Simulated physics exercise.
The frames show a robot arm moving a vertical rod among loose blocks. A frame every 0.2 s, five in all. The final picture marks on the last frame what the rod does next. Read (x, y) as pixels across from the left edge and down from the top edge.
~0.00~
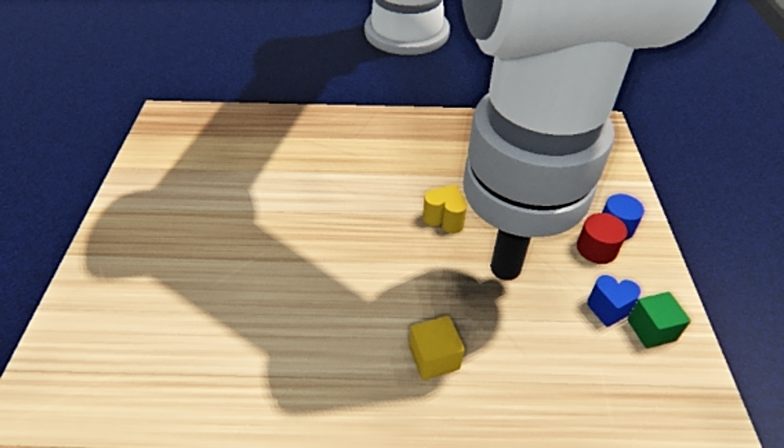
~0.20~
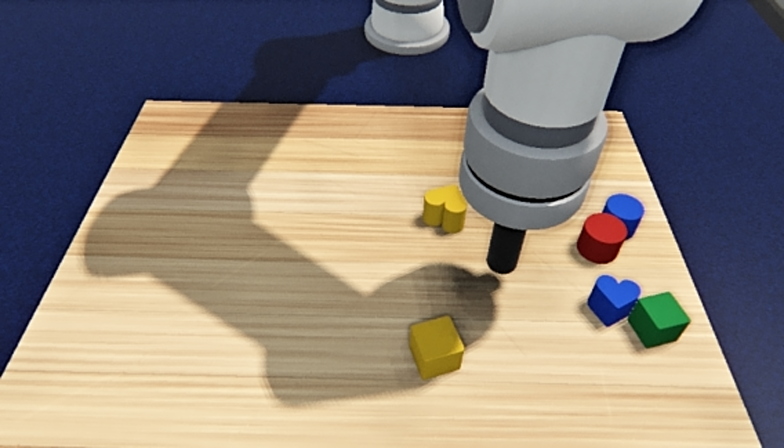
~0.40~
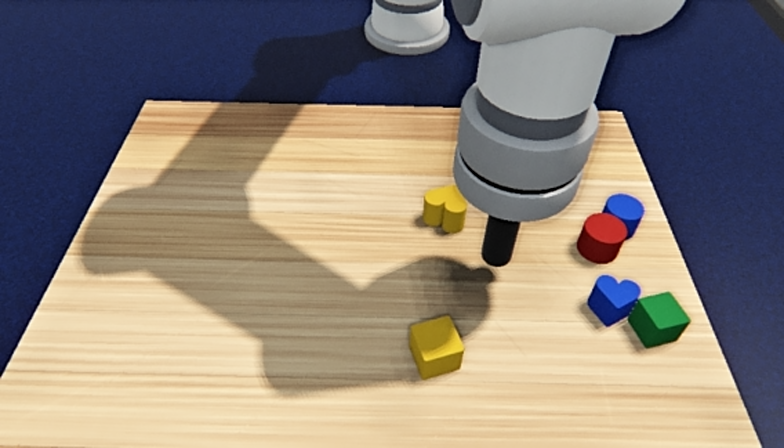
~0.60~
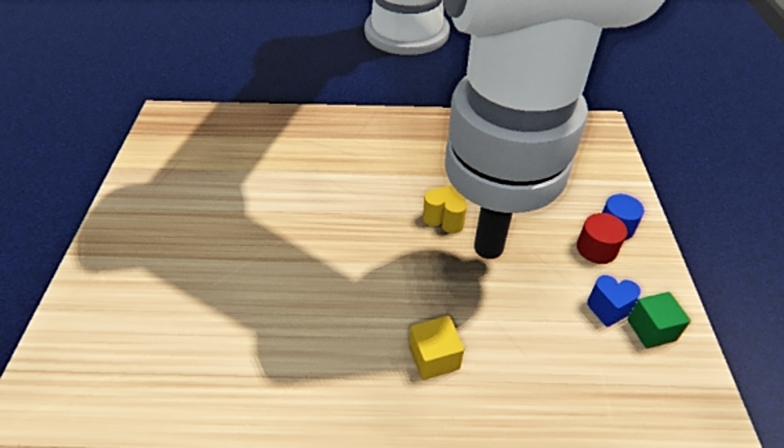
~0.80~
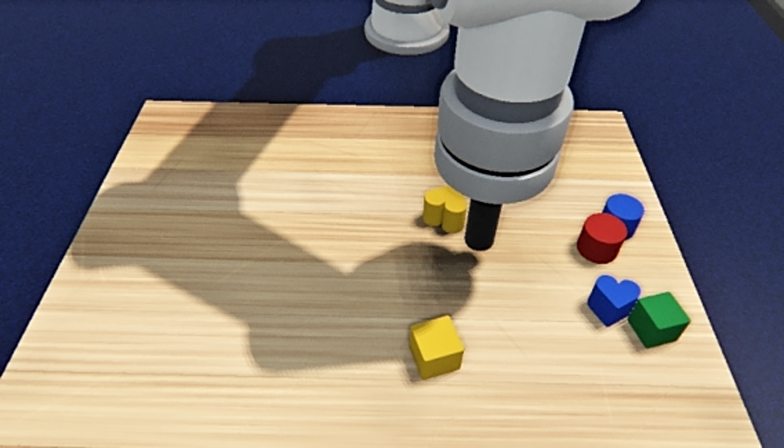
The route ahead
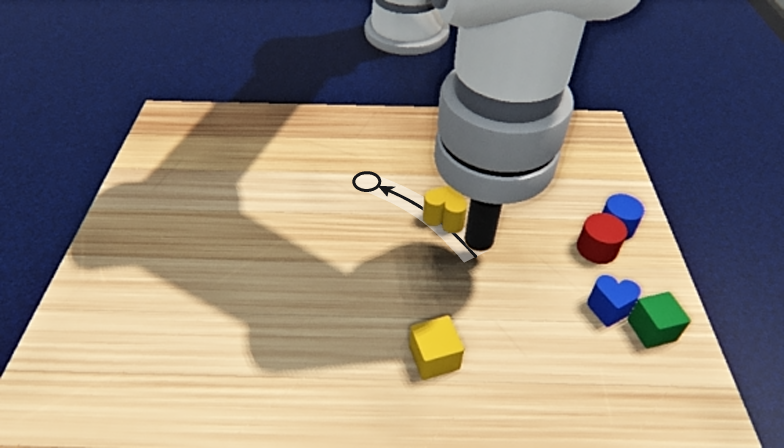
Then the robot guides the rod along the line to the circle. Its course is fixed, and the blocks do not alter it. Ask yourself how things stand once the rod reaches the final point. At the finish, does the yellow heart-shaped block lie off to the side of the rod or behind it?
Yes.
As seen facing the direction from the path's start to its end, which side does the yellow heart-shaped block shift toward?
Toward the right.
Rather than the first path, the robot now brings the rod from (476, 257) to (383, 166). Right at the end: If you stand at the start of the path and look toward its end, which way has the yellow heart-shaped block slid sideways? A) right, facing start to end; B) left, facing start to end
It's A.
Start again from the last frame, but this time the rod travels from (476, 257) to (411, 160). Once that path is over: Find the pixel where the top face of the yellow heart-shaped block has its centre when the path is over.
In the picture, that point is around (392, 150).
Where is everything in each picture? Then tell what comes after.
Tip of the rod at (505, 270), middles of tops, yellow heart-shaped block at (447, 198), in the first picture.
Rod at (501, 264), nothing pushed, in the second picture.
Rod at (496, 257), nothing pushed, in the third picture.
Rod at (488, 250), nothing pushed, in the fourth picture.
Rod at (479, 242), yellow heart-shaped block at (447, 198), in the fifth picture.
The line goes from (476, 257) by way of (426, 211) to (367, 181).
The first path, step by step. One third of the way, rod at (444, 208); yellow heart-shaped block at (429, 178).
Two thirds of the way, rod at (407, 184); yellow heart-shaped block at (407, 154), turned 40° clockwise.
At the end, rod at (366, 167); yellow heart-shaped block at (398, 146), turned 90° clockwise.
